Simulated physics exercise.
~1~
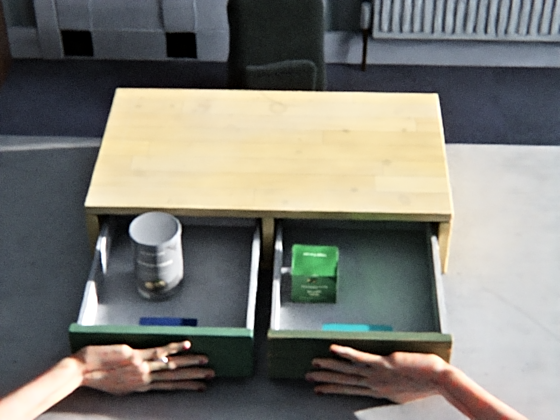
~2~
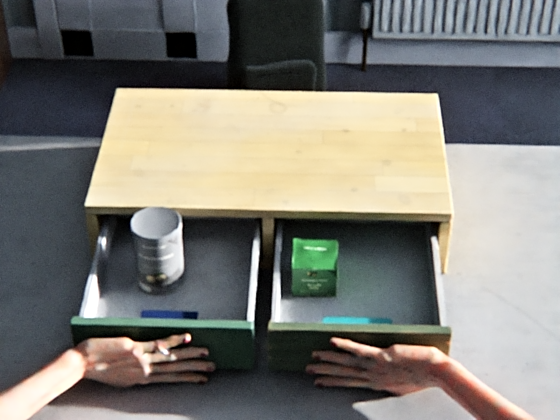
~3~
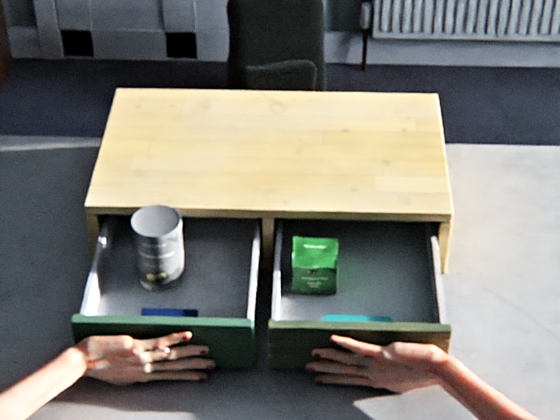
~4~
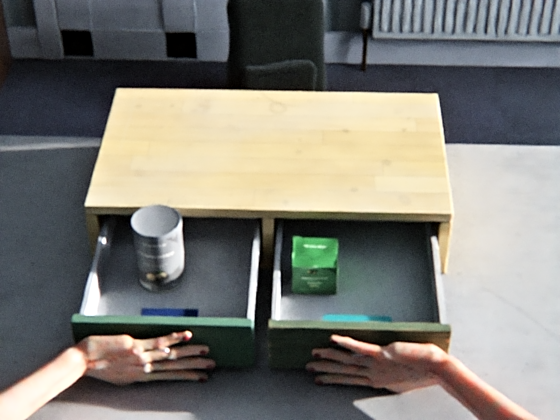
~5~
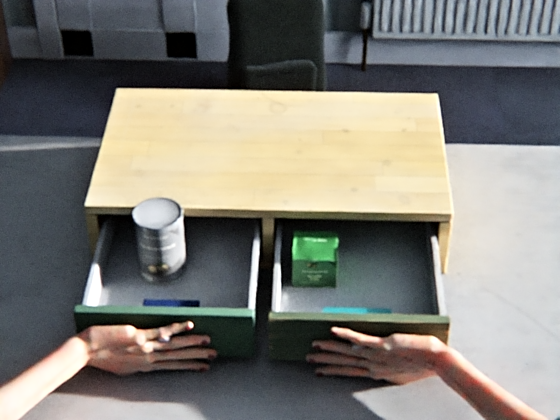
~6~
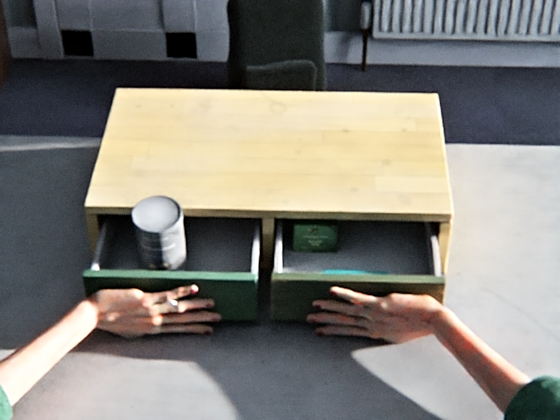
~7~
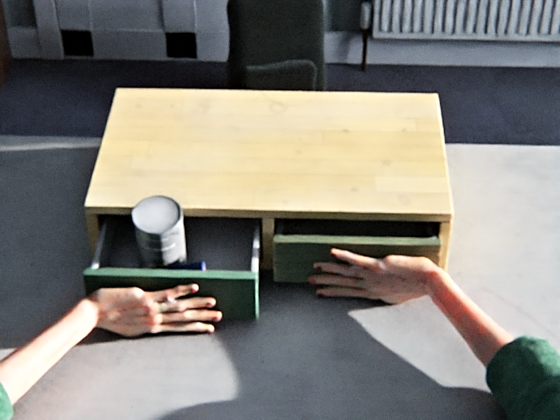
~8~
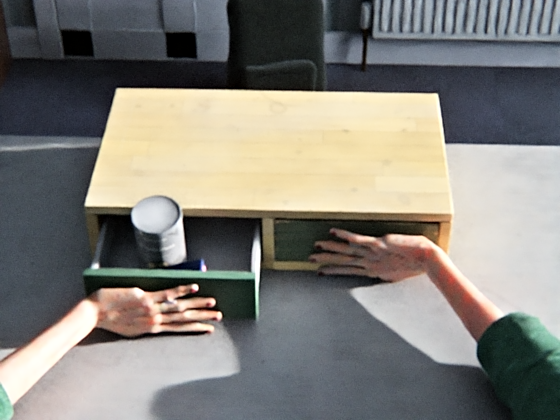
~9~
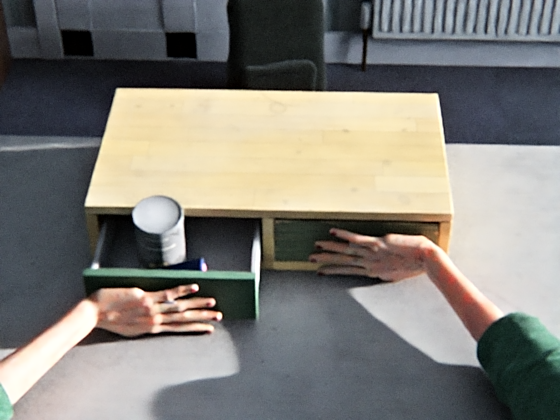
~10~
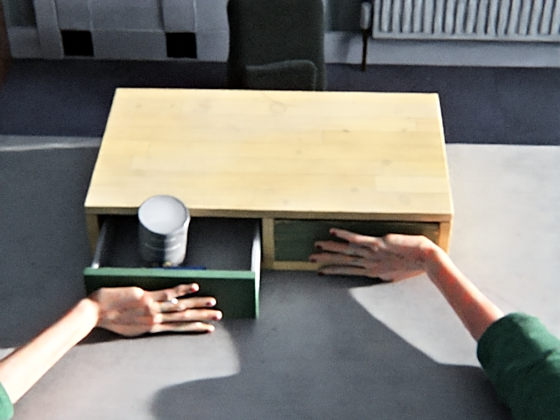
The clip opens on a small wooden chest with two open drawers, a hand resting against each front. A grey can and a flat blue item sit in the left drawer, while a green carton and a turquoise item sit in the right one. Both hands push the drawers inwards, slightly at first and then further, until each is about half in. The left drawer then stops, its can still showing, while the right one keeps sliding and its contents disappear. Finally the right drawer is fully shut and the left remains ajar, with both hands still against the fronts.
